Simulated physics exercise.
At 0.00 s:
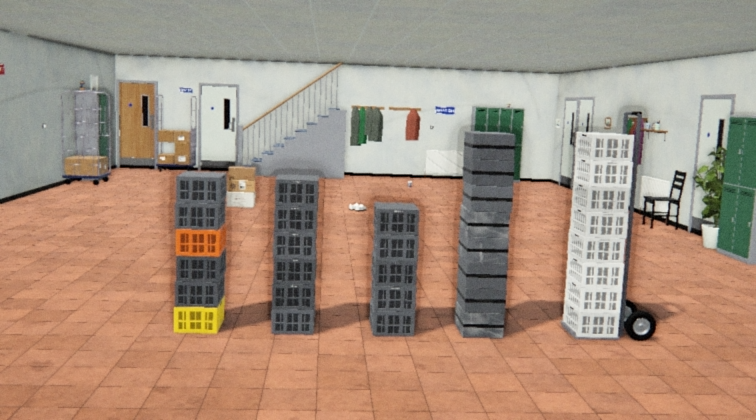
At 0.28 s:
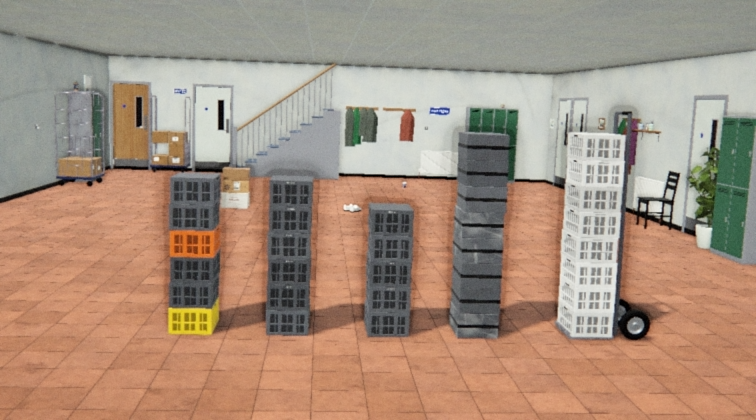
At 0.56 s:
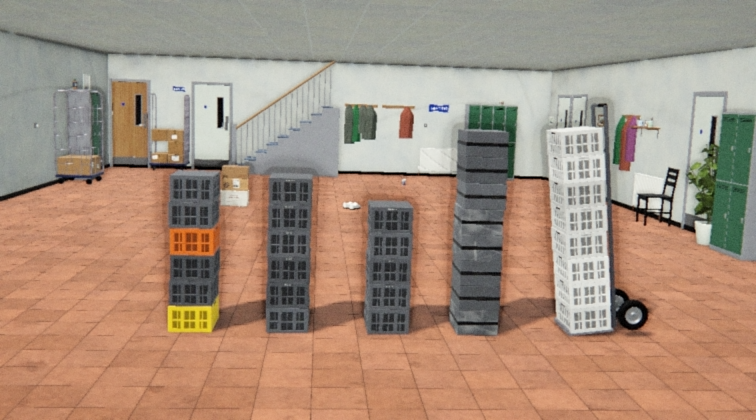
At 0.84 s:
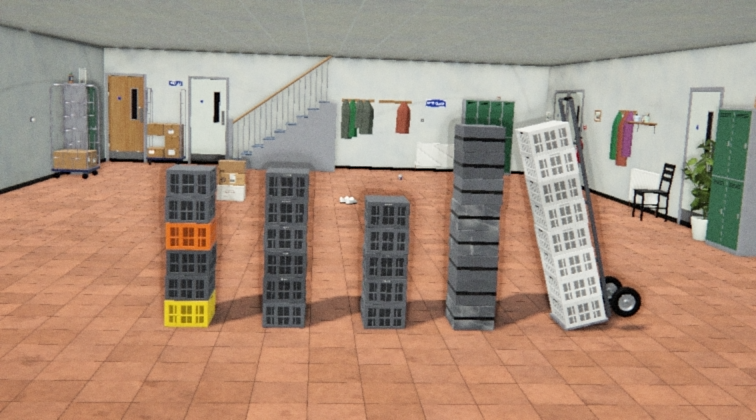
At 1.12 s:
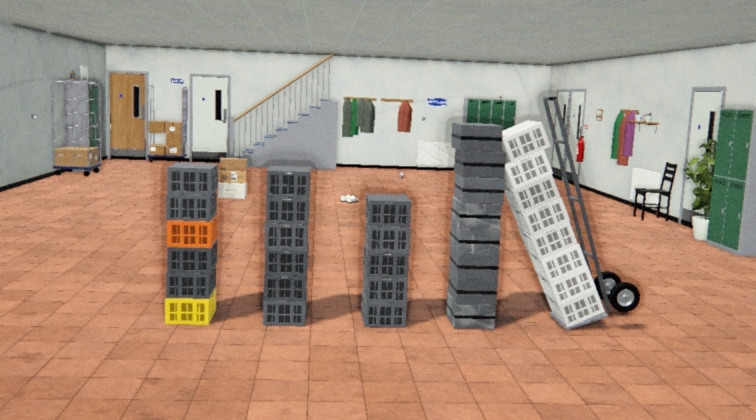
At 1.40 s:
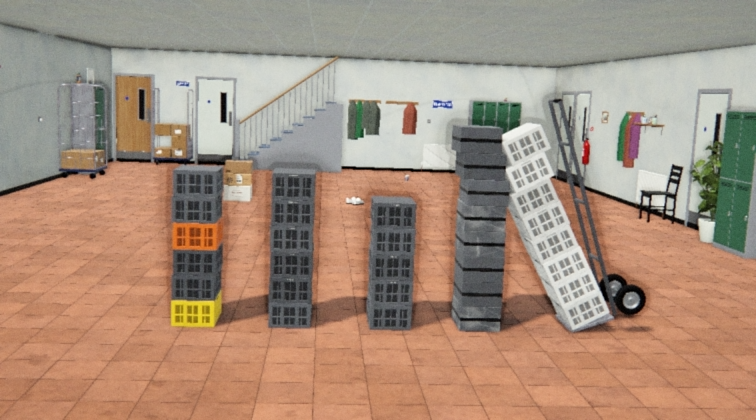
In a wide hallway with a terracotta tiled floor, seen from the front at a raised height, a staircase, doors and hanging coats line the back. Five stacks of crates stand in a row: four dark grey, the leftmost with an orange and a yellow crate, and a white one at right on a sack truck. The truck tilts left and the white stack leans against the tall dark stack, as the view shifts slightly.
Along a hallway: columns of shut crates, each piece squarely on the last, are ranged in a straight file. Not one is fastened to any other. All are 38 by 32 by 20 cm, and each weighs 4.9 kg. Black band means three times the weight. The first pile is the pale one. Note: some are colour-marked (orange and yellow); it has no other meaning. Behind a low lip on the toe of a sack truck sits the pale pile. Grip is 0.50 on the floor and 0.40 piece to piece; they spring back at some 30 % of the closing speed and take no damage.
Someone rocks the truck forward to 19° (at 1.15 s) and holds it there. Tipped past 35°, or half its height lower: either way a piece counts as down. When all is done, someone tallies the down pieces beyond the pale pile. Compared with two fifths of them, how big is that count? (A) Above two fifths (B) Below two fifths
Answer: B.
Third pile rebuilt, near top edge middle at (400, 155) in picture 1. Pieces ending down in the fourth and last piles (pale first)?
Fourth 0, last 0.
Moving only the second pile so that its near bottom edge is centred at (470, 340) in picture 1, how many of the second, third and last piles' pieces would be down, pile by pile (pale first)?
You'd end with the second pile at 0, the third at 0 and the last at 0 down.
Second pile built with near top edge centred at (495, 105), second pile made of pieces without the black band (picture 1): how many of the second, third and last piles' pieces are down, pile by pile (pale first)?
You'd get second 9, third 5 and last 5.
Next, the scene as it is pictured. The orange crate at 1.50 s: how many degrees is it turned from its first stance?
Tilt: Approx. 0°.
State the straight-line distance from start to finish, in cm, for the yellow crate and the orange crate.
Result: Yellow at 0 cm, orange at 0 cm.
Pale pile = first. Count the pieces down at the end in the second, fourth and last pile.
For the second pile 0, for the fourth pile 0, for the last pile 0.
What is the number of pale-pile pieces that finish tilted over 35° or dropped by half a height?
0 of the pale pieces.
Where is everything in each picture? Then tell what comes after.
In the first frame (pixels give the middle of a visible side), truck frame (636, 159) 0° forward; yellow crate (196, 320); orange crate (198, 243); none of the others has stirred.
The second frame shows truck frame (627, 159) 1° forward; orange crate (192, 244).
The third frame shows truck frame (607, 151) 7° forward, top of the pale pile leaning 7°; orange crate (192, 242); none of the others has stirred.
The fourth frame shows truck frame (579, 144) 15° forward, top of the pale pile leaning 15°; orange crate (188, 237); none of the others has stirred.
The fifth frame shows truck frame (566, 143) 19° forward, top of the pale pile leaning 25°; orange crate (189, 234); one has shifted.
The sixth frame shows truck frame (572, 145) 19° forward, top of the pale pile leaning 28°; orange crate (195, 237); yellow crate (193, 314); movement in 2 of them.
After 1.50 s, 0 of the pale pile down; none of the 25 other crates down, 2 disturbed.
In the end (2.2 s), 0 of the pale pile down; none of the 25 other crates down, 2 disturbed; orange crate unmoved; yellow crate unmoved. That is 0 per cent. From the last view, middles, orange crate near (199, 232), yellow crate near (197, 307).
